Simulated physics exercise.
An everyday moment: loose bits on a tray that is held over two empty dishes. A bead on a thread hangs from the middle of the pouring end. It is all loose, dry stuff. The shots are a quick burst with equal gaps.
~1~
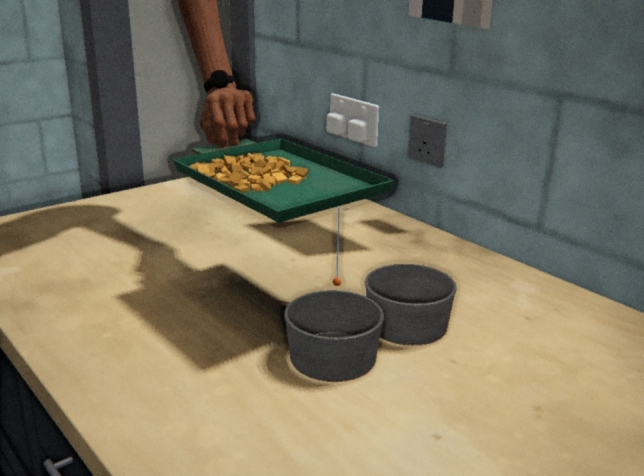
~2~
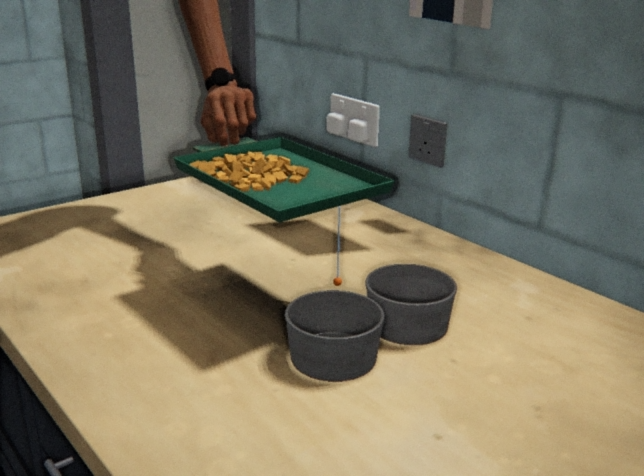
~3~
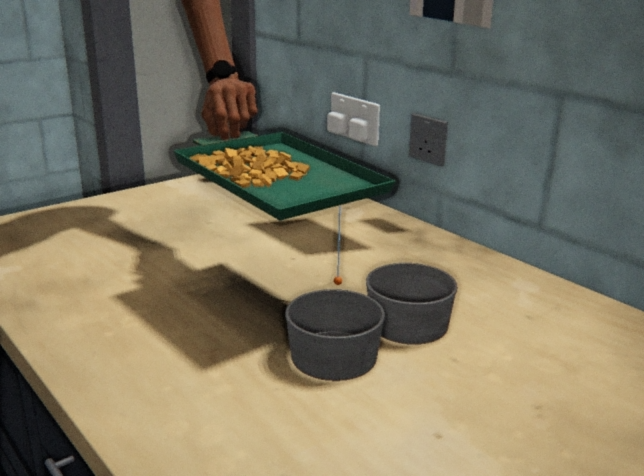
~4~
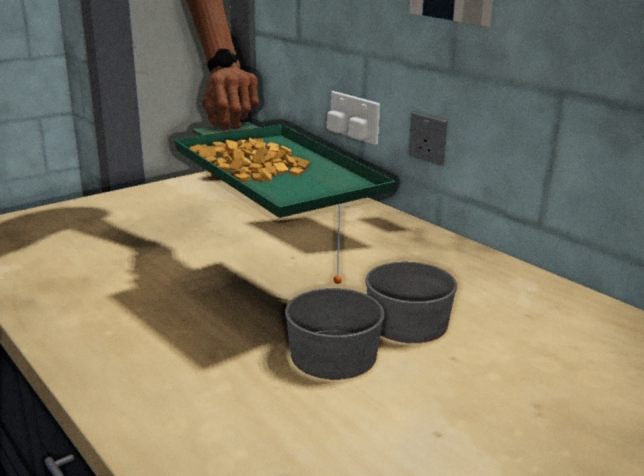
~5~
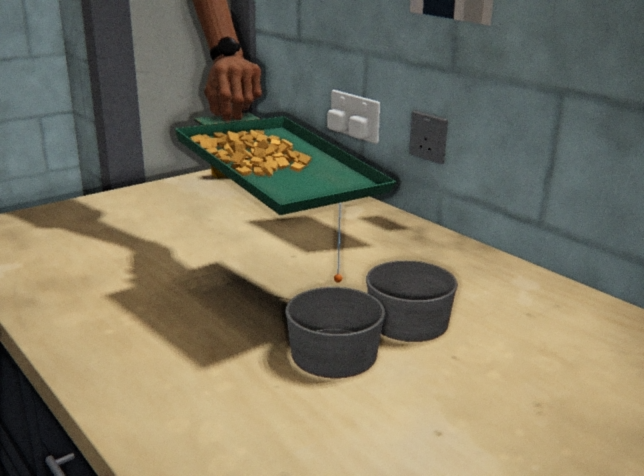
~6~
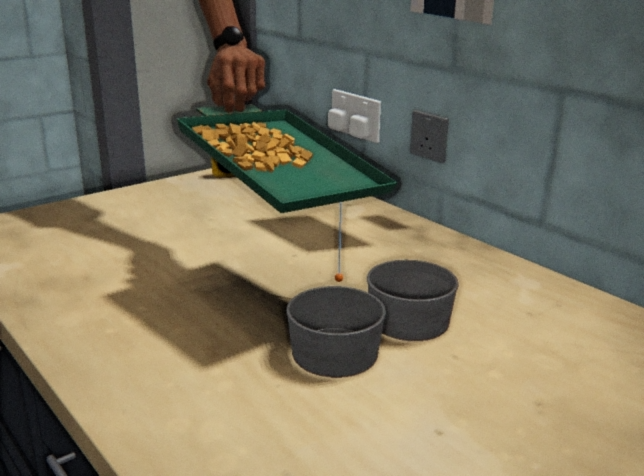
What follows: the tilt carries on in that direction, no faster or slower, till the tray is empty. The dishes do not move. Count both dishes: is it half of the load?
Caught overall: Over half.
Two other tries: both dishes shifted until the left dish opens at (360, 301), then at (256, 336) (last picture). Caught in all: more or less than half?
At the first place more than half, at the second not half.
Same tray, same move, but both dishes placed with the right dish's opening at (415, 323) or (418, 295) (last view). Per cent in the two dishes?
Near 0 % and 50 %.
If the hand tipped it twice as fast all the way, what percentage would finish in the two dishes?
Roughly 90 in a hundred.
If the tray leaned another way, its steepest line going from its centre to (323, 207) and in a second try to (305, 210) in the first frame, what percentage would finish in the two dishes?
Near 80 % and 60 %.
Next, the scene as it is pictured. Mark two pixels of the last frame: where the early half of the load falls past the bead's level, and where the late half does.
At about (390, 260), then at (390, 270).
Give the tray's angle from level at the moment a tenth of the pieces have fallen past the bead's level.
At some 65 degrees.
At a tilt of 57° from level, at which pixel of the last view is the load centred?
Close to (359, 181).
Soon, tray tipped steeply; nearly all on the tray; a stray few in the right dish; a small part in the air.
A while on, tray tipped right over; about two thirds on the tray; a stray few in the left dish; a small part in the right dish; about a quarter in the air.
Towards the end, tray tipped past a quarter turn; a small part in the left dish; most in the right dish; a small part outside both.
Finally, tray tipped past a quarter turn; a small part in the left dish; most in the right dish; a small part outside both.
